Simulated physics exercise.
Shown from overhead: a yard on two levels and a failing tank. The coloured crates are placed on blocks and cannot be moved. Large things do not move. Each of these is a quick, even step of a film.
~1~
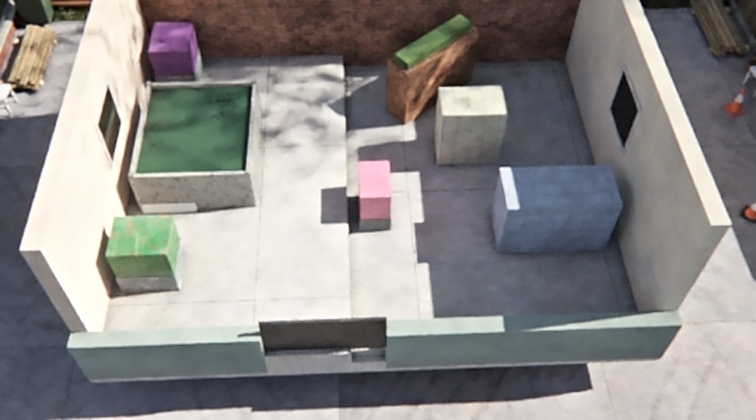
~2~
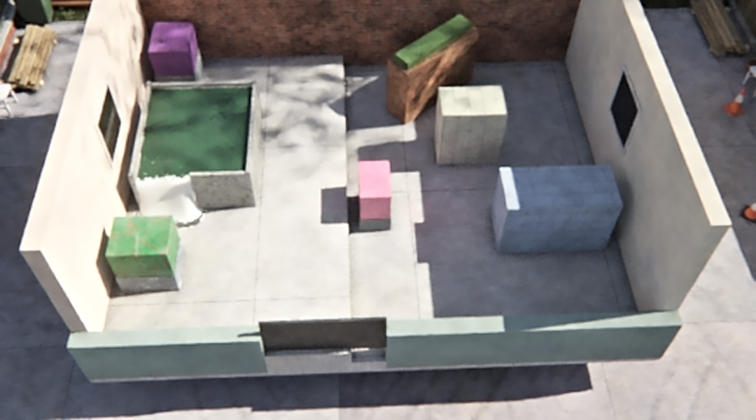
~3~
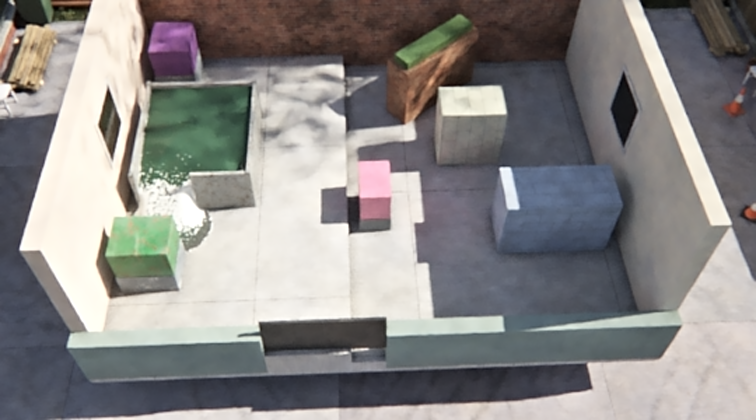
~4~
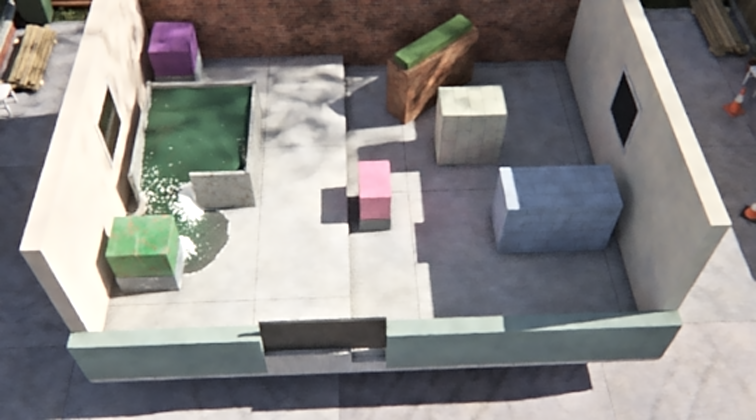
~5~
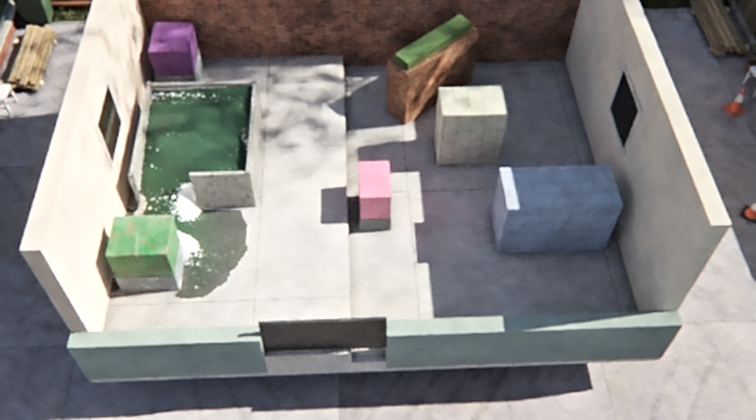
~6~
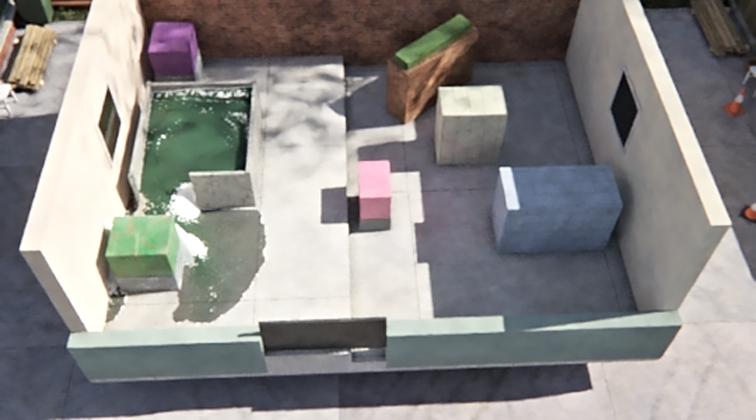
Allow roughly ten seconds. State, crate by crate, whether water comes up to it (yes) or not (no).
Green crate: A wet one; pink crate: A dry one; purple crate: A dry one.
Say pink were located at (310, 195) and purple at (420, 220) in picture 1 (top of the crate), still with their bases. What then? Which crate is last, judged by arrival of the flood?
My guess is the purple-painted one.
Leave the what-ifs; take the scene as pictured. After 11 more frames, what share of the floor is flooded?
Around 30 percent, give or take.
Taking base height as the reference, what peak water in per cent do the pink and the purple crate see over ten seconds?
Some 60 and 80 % respectively.
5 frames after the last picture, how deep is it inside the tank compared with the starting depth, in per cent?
I'd say around 70 per cent.
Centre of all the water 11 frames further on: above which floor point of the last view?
Centre: Close to (206, 198).
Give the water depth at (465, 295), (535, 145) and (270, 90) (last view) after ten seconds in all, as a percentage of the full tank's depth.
Around 14, 4 and 4 percent, in that order.
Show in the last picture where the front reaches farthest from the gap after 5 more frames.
I'd say at around (333, 338).
A moment on, water covers 15 % of the floor; the green crate water round its plinth, the pink crate not reached, the purple crate not reached.
Next, water covers 30 % of the floor; the green crate water round its plinth, the pink crate water round its plinth, the purple crate water round its plinth.
Then, water covers 55 % of the floor; the green crate water round its plinth, the pink crate water round its plinth, the purple crate water round its plinth.
Later, water covers 75 % of the floor; the green crate water round its plinth, the pink crate water round its plinth, the purple crate water round its plinth.
In the end, water covers 90 % of the floor; the green crate was topped, the pink crate stayed above the water, the purple crate stayed above the water.
